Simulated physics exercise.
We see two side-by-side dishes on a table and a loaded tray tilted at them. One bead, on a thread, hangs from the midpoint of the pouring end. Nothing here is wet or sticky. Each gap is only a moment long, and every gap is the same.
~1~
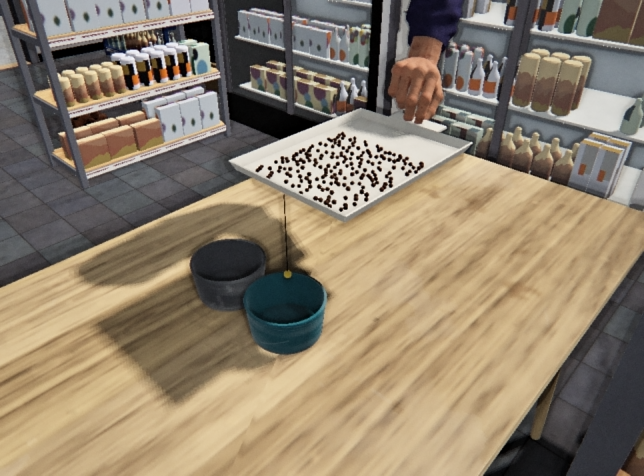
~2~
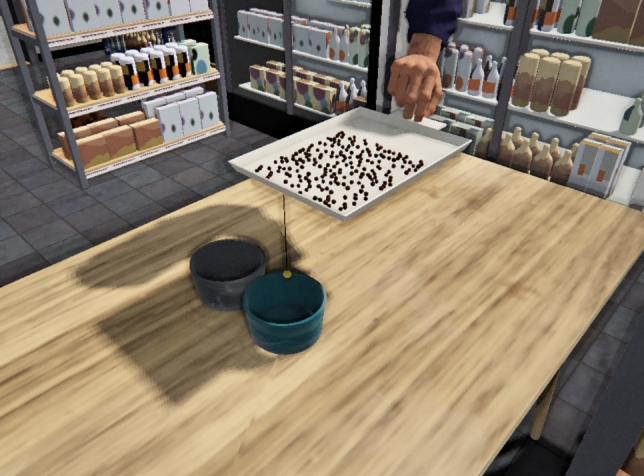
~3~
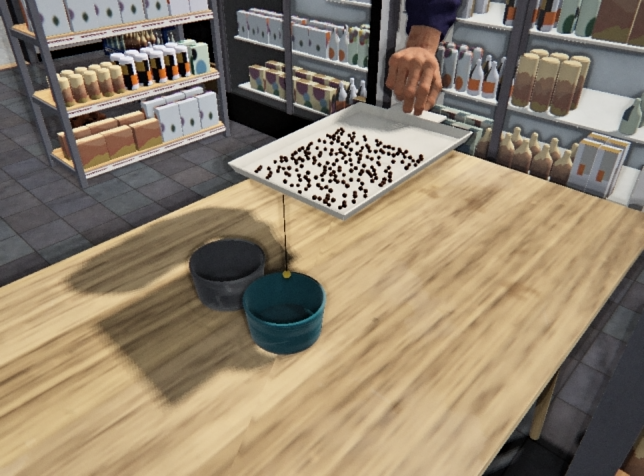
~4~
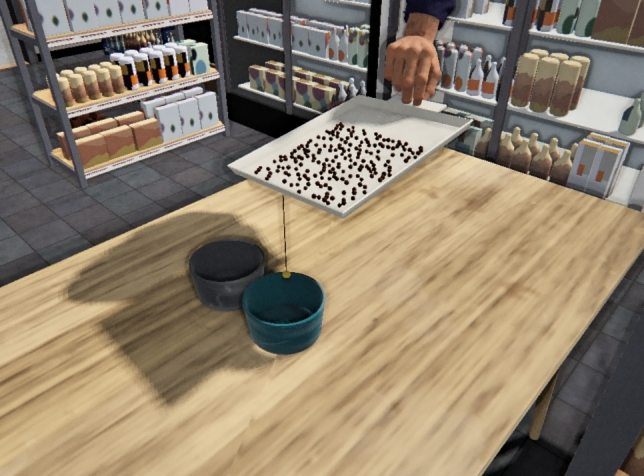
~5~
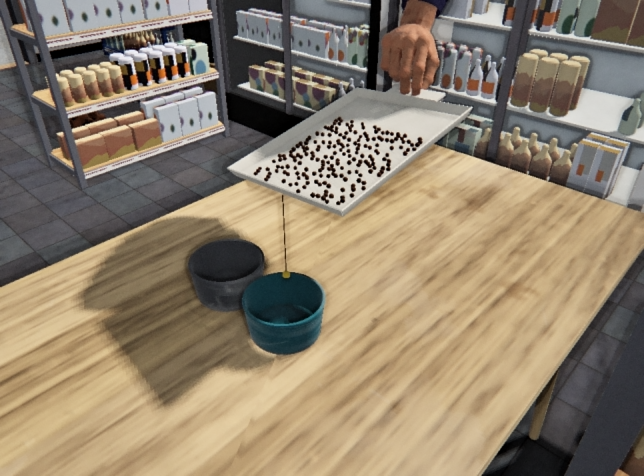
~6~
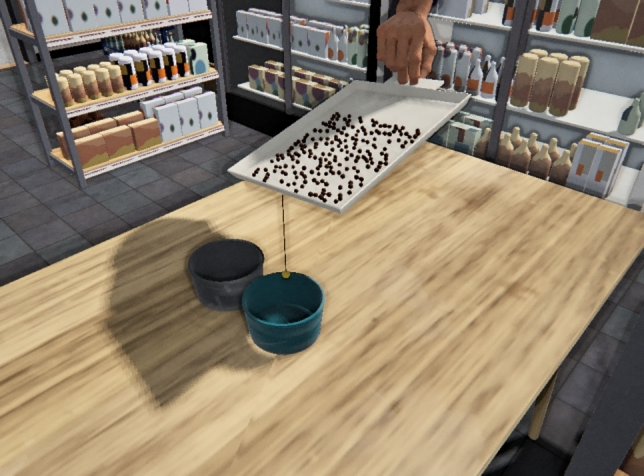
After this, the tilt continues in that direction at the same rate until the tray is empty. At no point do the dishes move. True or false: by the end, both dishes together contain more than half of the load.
True.
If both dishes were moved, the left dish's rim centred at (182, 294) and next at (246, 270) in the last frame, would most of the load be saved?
First shift, a minority share; second shift, a majority share.
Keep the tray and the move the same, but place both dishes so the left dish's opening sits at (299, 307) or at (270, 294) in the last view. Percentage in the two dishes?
Around 0 and around 0 per cent, in that order.
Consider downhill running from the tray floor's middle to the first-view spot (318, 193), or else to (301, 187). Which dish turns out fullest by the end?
Number one favours the right of the two; number two favours the right of the two.
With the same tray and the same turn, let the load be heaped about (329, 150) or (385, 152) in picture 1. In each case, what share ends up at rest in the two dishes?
Estimates in order: 100 percent, 90 percent.
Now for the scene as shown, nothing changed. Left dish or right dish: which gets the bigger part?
That would be the left of the two, then.
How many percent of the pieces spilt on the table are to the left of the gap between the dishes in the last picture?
About 80 percent.
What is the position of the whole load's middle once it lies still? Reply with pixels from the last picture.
Near (227, 286).
Soon, tray tipped steeply; most on the tray; a small part in the left dish; a stray few outside both; a small part in the air.
A while on, tray tipped right over; a stray few in the right dish; nearly all in the left dish; a small part outside both.
Towards the end, tray tipped past a quarter turn; a stray few in the right dish; nearly all in the left dish; a small part outside both.
Finally, tray tipped past a quarter turn; a stray few in the right dish; nearly all in the left dish; a small part outside both.
